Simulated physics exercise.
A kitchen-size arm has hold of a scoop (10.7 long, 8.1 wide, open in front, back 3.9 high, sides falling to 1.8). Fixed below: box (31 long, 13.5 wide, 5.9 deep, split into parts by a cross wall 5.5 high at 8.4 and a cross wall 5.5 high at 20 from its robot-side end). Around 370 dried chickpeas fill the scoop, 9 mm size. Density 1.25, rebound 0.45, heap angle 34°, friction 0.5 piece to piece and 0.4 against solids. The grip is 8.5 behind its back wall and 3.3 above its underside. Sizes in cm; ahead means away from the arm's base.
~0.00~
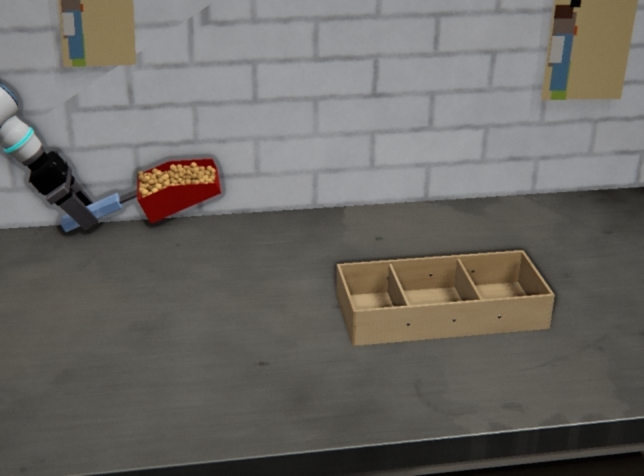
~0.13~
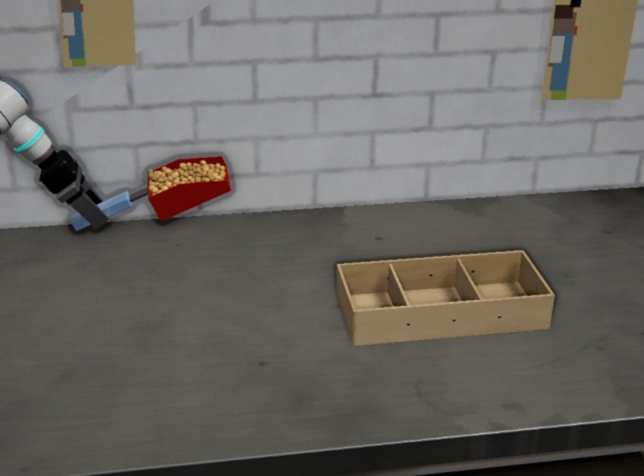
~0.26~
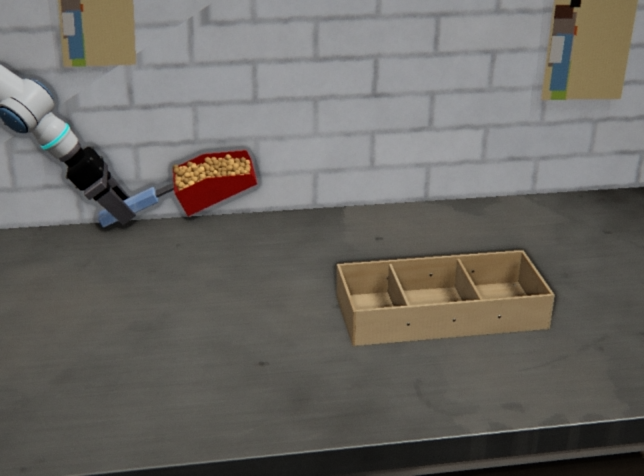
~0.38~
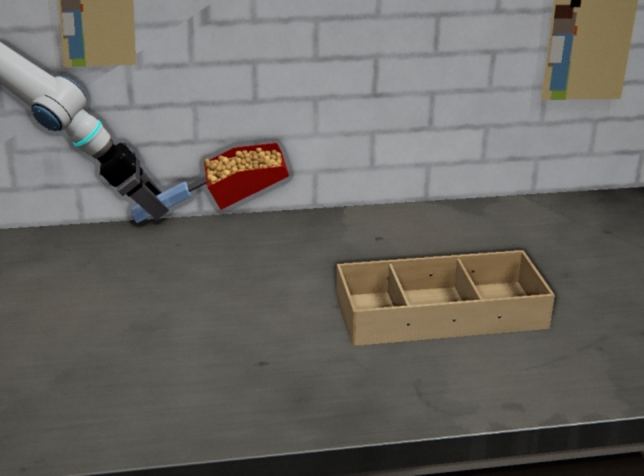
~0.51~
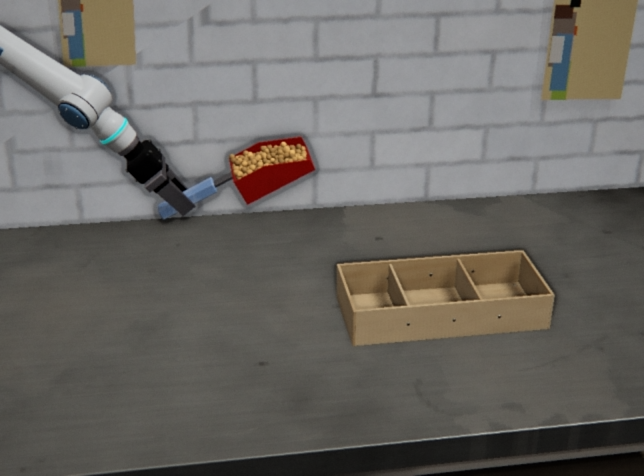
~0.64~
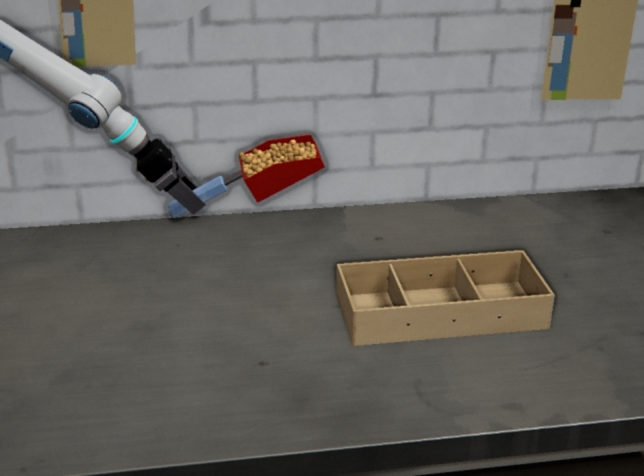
Robot arm carrying a red scoop of chickpeas rightward along a white brick wall, behind a three-compartment wooden box on a grey counter.
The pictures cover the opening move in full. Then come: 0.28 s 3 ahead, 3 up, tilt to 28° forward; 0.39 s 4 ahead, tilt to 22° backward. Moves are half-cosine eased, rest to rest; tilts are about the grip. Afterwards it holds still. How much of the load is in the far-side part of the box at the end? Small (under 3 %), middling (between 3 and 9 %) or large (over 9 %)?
In the far-side part of the box the share is small, under 3 %.
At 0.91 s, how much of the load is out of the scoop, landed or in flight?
Some 15 per cent.
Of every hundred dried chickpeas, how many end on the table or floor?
Some 15 per cent.
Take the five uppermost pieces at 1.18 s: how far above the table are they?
Some 28 cm.
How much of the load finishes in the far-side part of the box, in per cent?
About 0 per cent.
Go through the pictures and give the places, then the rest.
In the first picture, the scoop floor at (177, 196), tilted 22° backward; upper third of the load around (181, 179), from x 140 to 215, top at y 165; 367 on the scoop.
In the second picture, the scoop floor at (187, 194), tilted 22° backward; upper third of the load around (191, 177), from x 150 to 225, top at y 165.
In the third picture, the scoop floor at (213, 188), tilted 24° backward; upper third of the load around (219, 171), from x 175 to 250, top at y 155.
In the fourth picture, the scoop floor at (245, 181), tilted 25° backward; upper third of the load around (252, 164), from x 205 to 280, top at y 150.
In the fifth picture, the scoop floor at (271, 176), tilted 27° backward; upper third of the load around (278, 158), from x 230 to 305, top at y 145.
In the sixth picture, the scoop floor at (280, 174), tilted 27° backward; upper third of the load around (288, 156), from x 240 to 315, top at y 145; 367 on the scoop.
After 0.91 s, tilted 28° forward, highest piece 22 above the table; 306 on the scoop, 5 in the robot-side part, 56 in flight or on a rim.
After 1.18 s, tilted 9° backward, highest piece 28 above the table; 176 on the scoop, 76 in the robot-side part, 59 on the table or floor, 9 in the middle part, 47 in flight or on a rim.
After 1.51 s, tilted 22° backward, highest piece 31 above the table; 163 on the scoop, 77 in the robot-side part, 63 in the middle part, 61 on the table or floor, 1 in the far-side part, 2 in flight or on a rim.
After 2.56 s, tilted 22° backward, highest piece 31 above the table; 163 on the scoop, 79 in the robot-side part, 63 in the middle part, 61 on the table or floor, 1 in the far-side part.
In the end, 163 on the scoop, 79 in the robot-side part, 63 in the middle part, 61 on the table or floor, 1 in the far-side part. That is 0 % in the far-side part of the box.
